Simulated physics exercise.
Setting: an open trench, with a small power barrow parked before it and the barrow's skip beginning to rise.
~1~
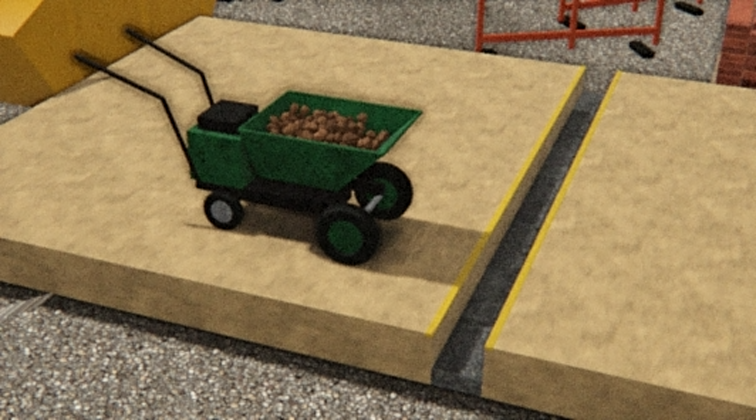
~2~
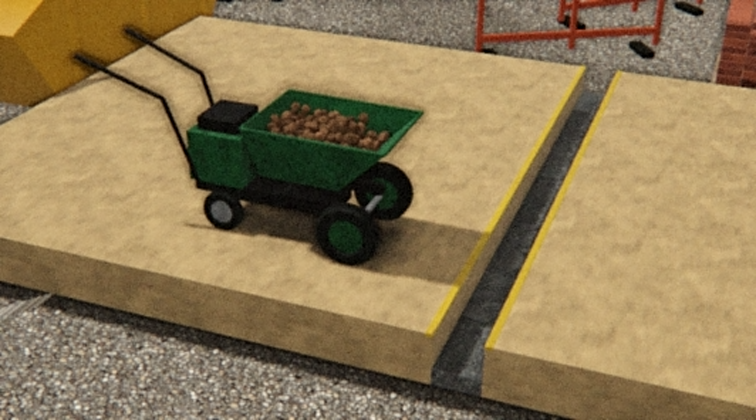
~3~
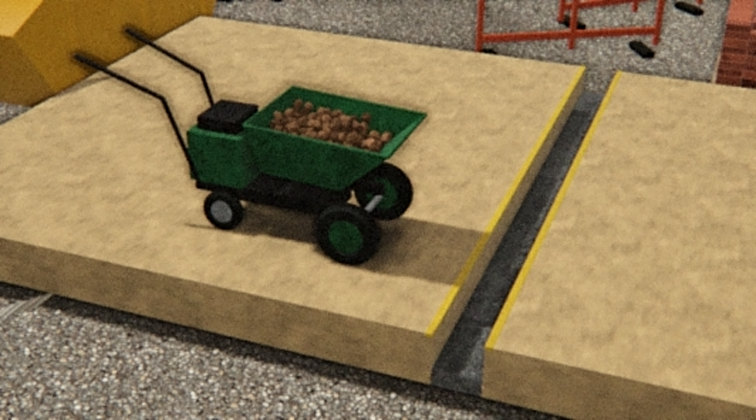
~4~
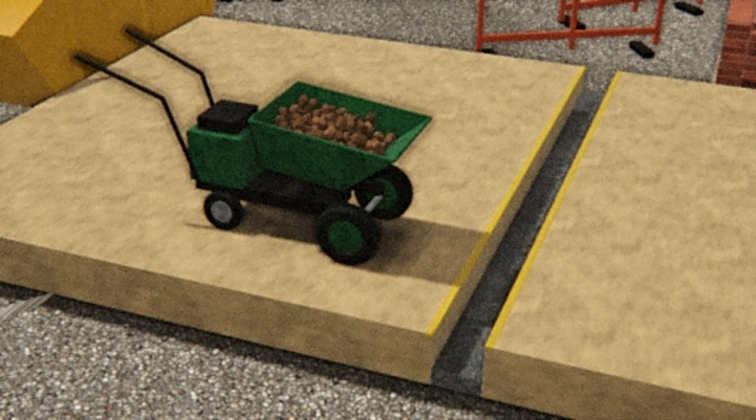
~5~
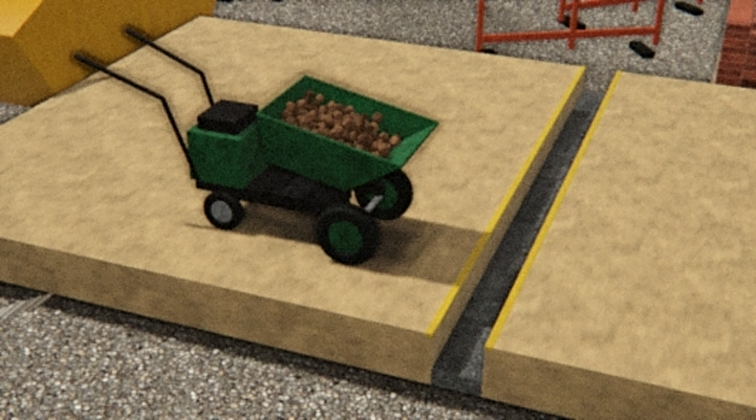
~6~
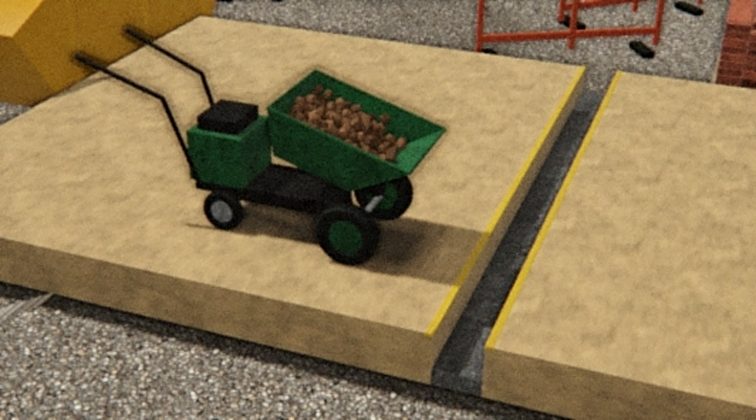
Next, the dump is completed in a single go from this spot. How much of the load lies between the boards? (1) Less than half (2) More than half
More than half.
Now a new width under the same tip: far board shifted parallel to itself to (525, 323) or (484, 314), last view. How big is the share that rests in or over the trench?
Estimated share: Try 1 approx. 90 in a hundred, try 2 approx. 60 in a hundred.
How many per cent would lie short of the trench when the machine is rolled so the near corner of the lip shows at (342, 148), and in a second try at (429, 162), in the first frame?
Try 1: 40 %. Try 2: 0 %.
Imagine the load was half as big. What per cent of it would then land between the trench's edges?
My guess is some 80 in a hundred.
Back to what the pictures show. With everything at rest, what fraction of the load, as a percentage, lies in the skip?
About 10 %.
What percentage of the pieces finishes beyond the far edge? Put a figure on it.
I'd put it at some 0 per cent of the load.
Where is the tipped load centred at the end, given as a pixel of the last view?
At about (495, 285), give or take.
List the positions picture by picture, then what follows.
Lip of the skip (383, 155), level; top of the load (307, 133), clay clods; first edge of the trench (445, 306); far edge (503, 318), the trench under half as wide as the skip, and about as deep as wide, in the first frame.
Lip of the skip (384, 155), level; top of the load (313, 126), in the second frame.
Lip of the skip (388, 158), tipped barely; top of the load (311, 131), in the third frame.
Lip of the skip (394, 161), tipped a little; top of the load (316, 122), in the fourth frame.
Lip of the skip (401, 167), tipped a little; top of the load (312, 117), in the fifth frame.
Lip of the skip (409, 174), tipped clearly; top of the load (320, 113); first edge of the trench (445, 306); far edge (503, 318), in the sixth frame.
Just after the last frame, skip tipped steeply; every one in the skip.
A moment on, skip tipped right over; roughly two thirds in the skip; about a tenth short of the trench; roughly a third in or heaped over the trench; just a few falling.
Further on, skip tipped right over; about a tenth in the skip; about a tenth short of the trench; the larger part in or heaped over the trench; just a few beyond it.
When it is over, skip tipped right over; about a tenth in the skip; about a tenth short of the trench; the larger part in or heaped over the trench; just a few beyond it.
